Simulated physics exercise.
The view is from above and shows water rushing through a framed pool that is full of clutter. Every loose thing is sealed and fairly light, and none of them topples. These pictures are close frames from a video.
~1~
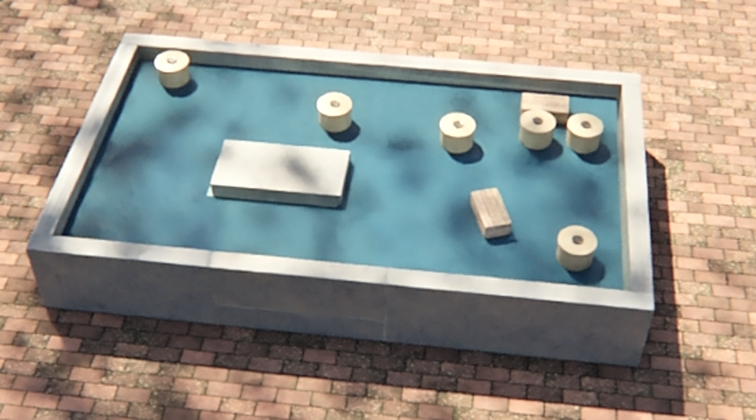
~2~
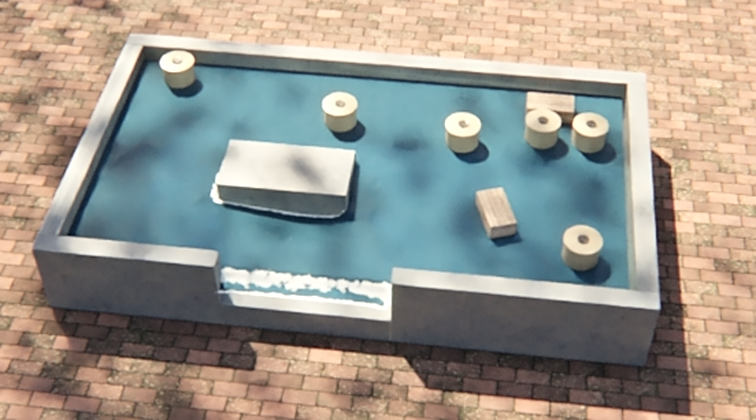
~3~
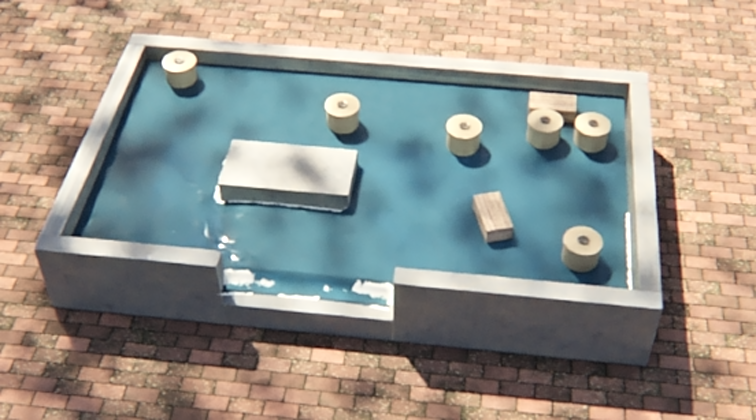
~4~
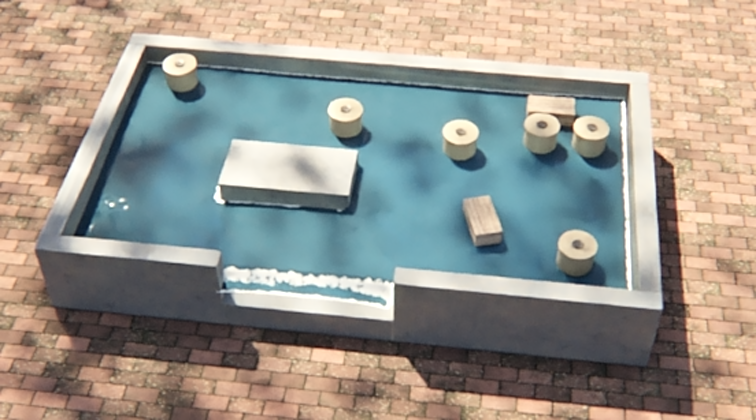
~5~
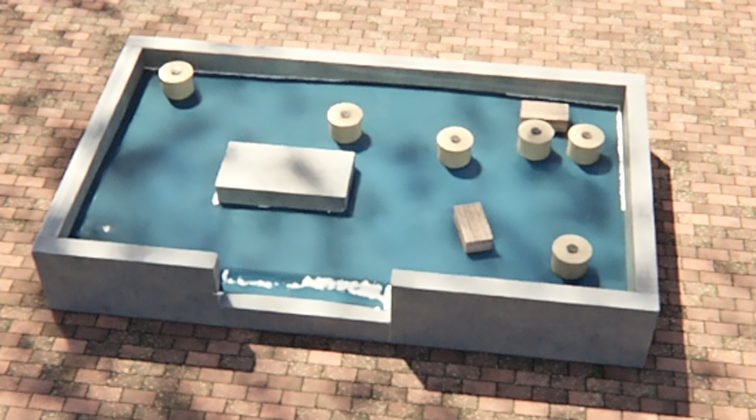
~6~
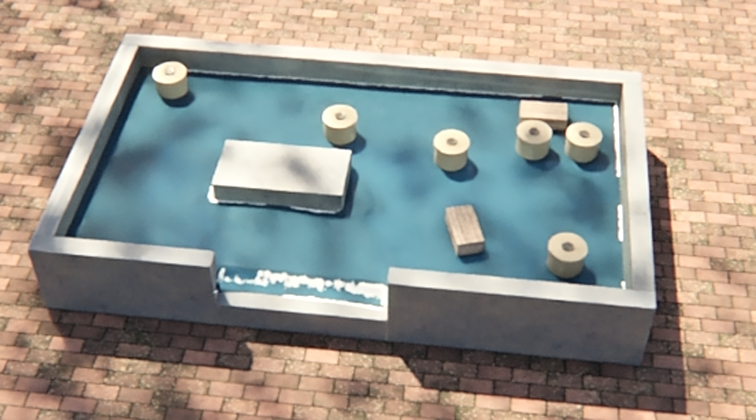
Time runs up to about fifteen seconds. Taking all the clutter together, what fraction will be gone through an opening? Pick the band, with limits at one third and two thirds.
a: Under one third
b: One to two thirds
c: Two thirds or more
Option a: Under one third.
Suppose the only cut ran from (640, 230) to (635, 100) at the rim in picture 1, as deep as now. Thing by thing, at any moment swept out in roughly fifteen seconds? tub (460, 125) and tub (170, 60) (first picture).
Held back; held back.
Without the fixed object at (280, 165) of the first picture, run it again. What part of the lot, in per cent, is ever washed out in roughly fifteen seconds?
Around 0%.
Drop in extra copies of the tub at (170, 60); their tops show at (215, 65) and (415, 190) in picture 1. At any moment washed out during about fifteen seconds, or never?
In the order listed: Held back, then flushed away.
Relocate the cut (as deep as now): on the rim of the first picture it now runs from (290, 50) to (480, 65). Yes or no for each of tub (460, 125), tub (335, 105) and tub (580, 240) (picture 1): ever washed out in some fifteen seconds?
Lab log - 1: Escaped; 2: Escaped; 3: Retained.
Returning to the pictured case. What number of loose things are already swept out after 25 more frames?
I make it 1.
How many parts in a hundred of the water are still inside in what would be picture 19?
Around 70 in a hundred.
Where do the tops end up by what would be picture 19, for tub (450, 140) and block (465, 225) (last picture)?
About (423, 175) and (335, 285).
A moment on, 0 of 8 are out; 8 afloat.
Next, 0 of 8 are out; 8 afloat.
Later, 1 of 8 are out; 7 afloat.
In the end, 1 of 8 are out; 7 afloat.
